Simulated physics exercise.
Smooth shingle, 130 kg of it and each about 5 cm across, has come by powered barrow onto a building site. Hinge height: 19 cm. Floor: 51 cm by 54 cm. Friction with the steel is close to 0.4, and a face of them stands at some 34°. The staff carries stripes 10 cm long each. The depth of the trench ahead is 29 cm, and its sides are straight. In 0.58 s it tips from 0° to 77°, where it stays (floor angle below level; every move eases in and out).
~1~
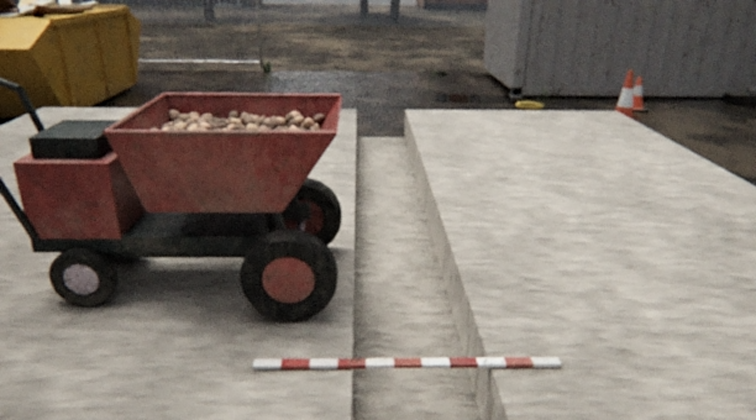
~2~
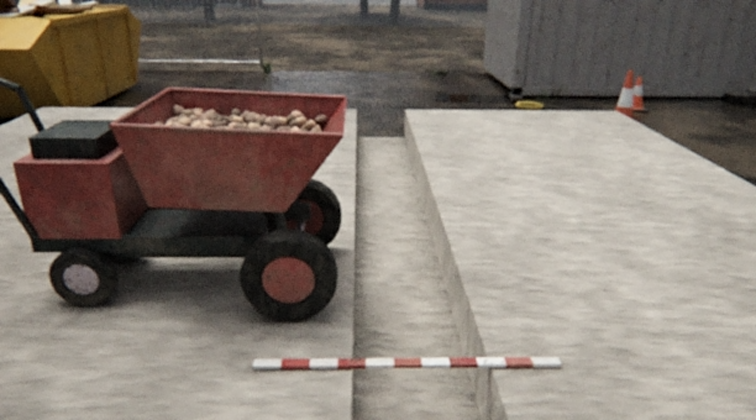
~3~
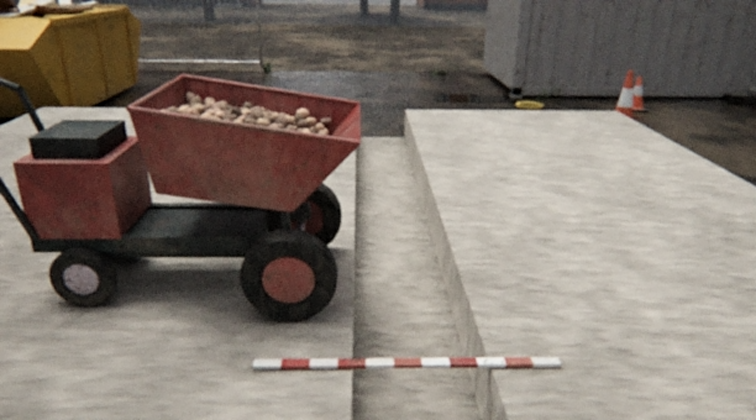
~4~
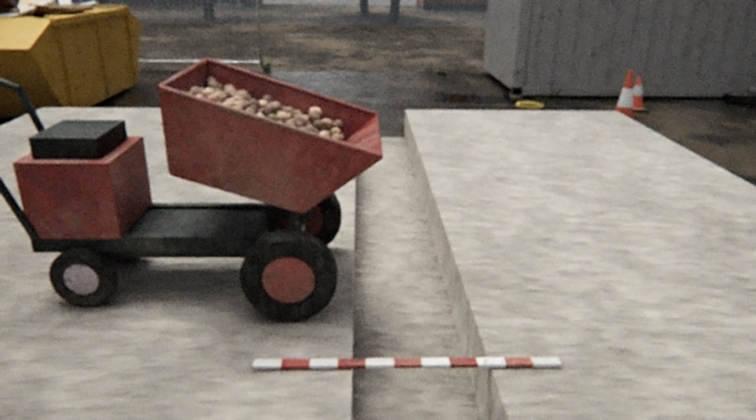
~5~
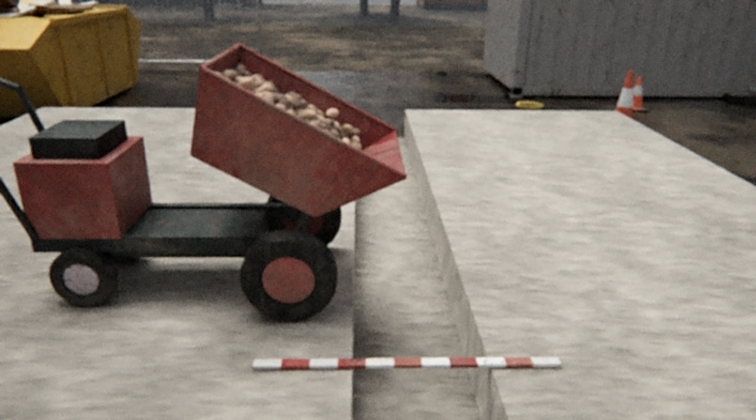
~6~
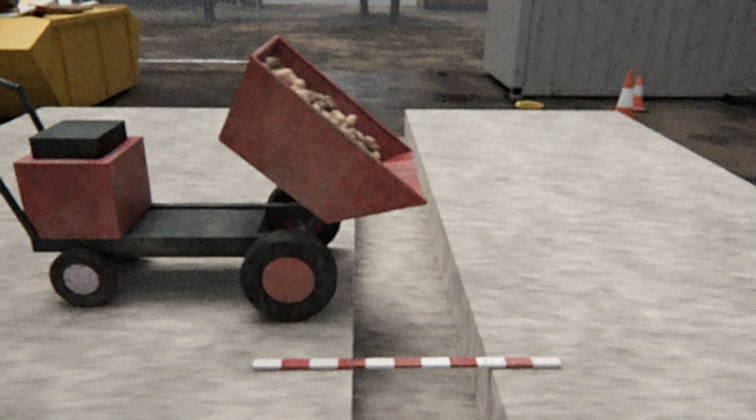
On a building site, a red powered barrow steadily tilts its stone-filled tray toward the right.
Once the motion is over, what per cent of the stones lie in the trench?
26 %.
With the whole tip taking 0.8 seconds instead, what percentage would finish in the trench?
Roughly 35 per cent.
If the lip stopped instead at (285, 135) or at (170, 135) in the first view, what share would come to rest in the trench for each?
It'd be around 65 per cent and after that around 80 per cent.
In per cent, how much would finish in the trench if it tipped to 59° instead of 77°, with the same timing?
Share in trench: Approx. 20%.
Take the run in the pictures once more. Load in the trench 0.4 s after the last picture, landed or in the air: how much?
5 per cent or so by then.
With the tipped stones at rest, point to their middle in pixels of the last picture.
About (526, 278).
Then, 0.1 s after the last picture the floor is at 64°, 100 % in the tray; the foremost stones are at (419, 212).
Then, 0.4 s after the last picture the floor is at 77°, 55 % in the tray, 7 % in the trench, 38 % past the trench; the foremost stones are at (541, 286).
Then, 0.7 s after the last picture the floor is at 77°, 6 % in the tray, 18 % in the trench, 76 % past the trench; the foremost stones are at (756, 279).
Then, 2.7 s after the last picture the floor is at 77°, 0 % in the tray, 26 % in the trench, 74 % past the trench; the foremost stones are past the picture's edge.
